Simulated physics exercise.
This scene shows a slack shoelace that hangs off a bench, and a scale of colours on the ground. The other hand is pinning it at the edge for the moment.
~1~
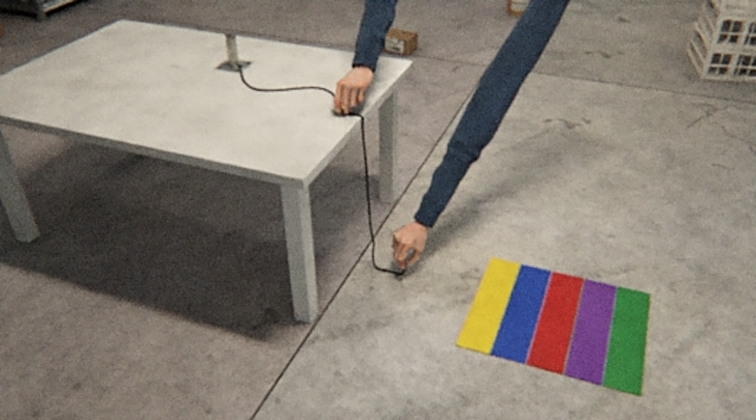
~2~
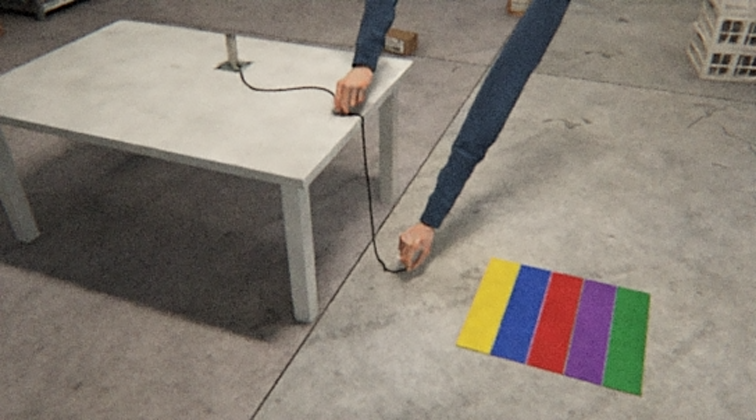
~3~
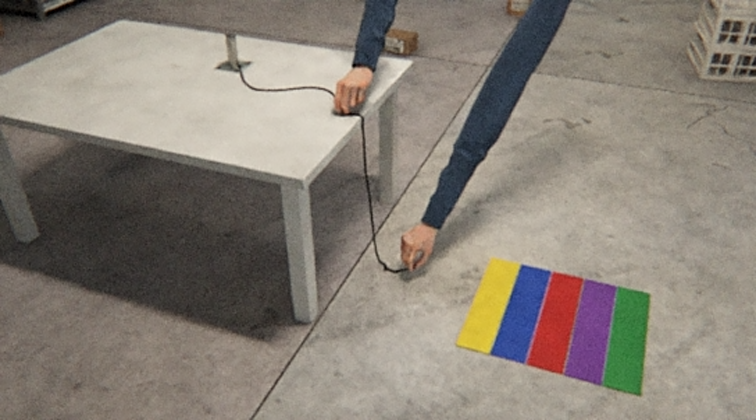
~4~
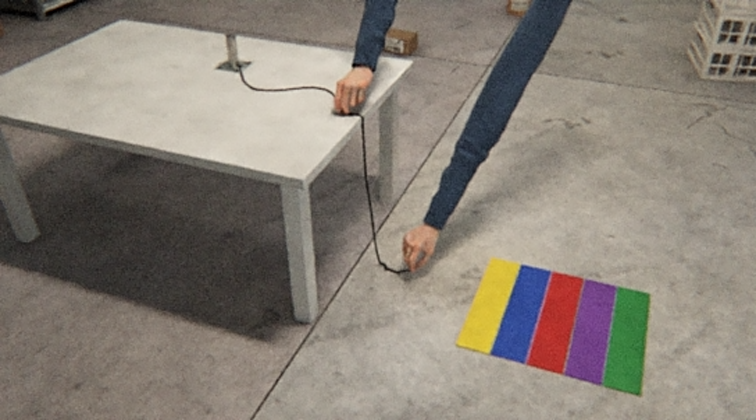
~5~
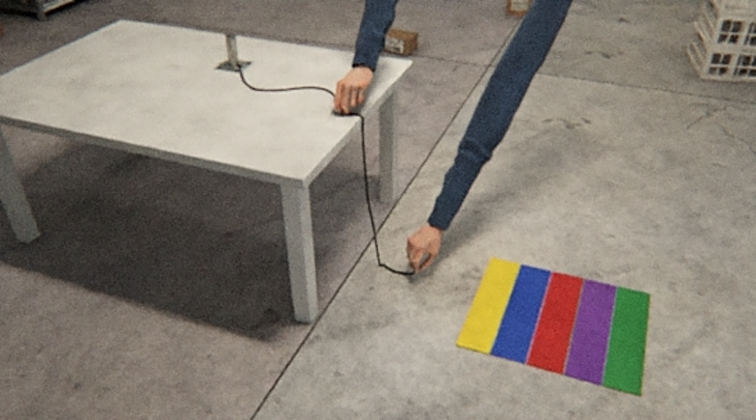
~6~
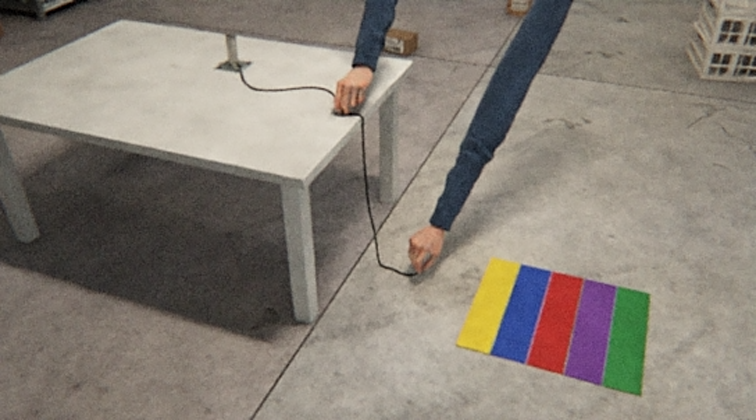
A hand gripping the lower end of a dark shoelace near the floor starts beside the white bench and shifts slightly to the right, toward a strip of yellow, blue, red, purple and green. The other hand stays pressed at the bench's edge, and the slack lace between them barely changes shape.
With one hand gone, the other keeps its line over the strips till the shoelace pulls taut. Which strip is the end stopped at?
Stopped at red.
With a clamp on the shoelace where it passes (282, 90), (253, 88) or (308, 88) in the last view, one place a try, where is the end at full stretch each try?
About (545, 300), (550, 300) and (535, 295).
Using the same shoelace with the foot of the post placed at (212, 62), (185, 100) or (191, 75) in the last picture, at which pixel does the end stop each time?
The places come out near (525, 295), (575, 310) and (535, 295).
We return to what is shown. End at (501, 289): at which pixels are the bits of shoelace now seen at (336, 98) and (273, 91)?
They move to (364, 102) and (302, 84) respectively.
Soon after, end near (501, 289); over yellow.
After that, end near (543, 299); over blue.
At the stop, end near (569, 306); over red. It gets as far as the red strip.
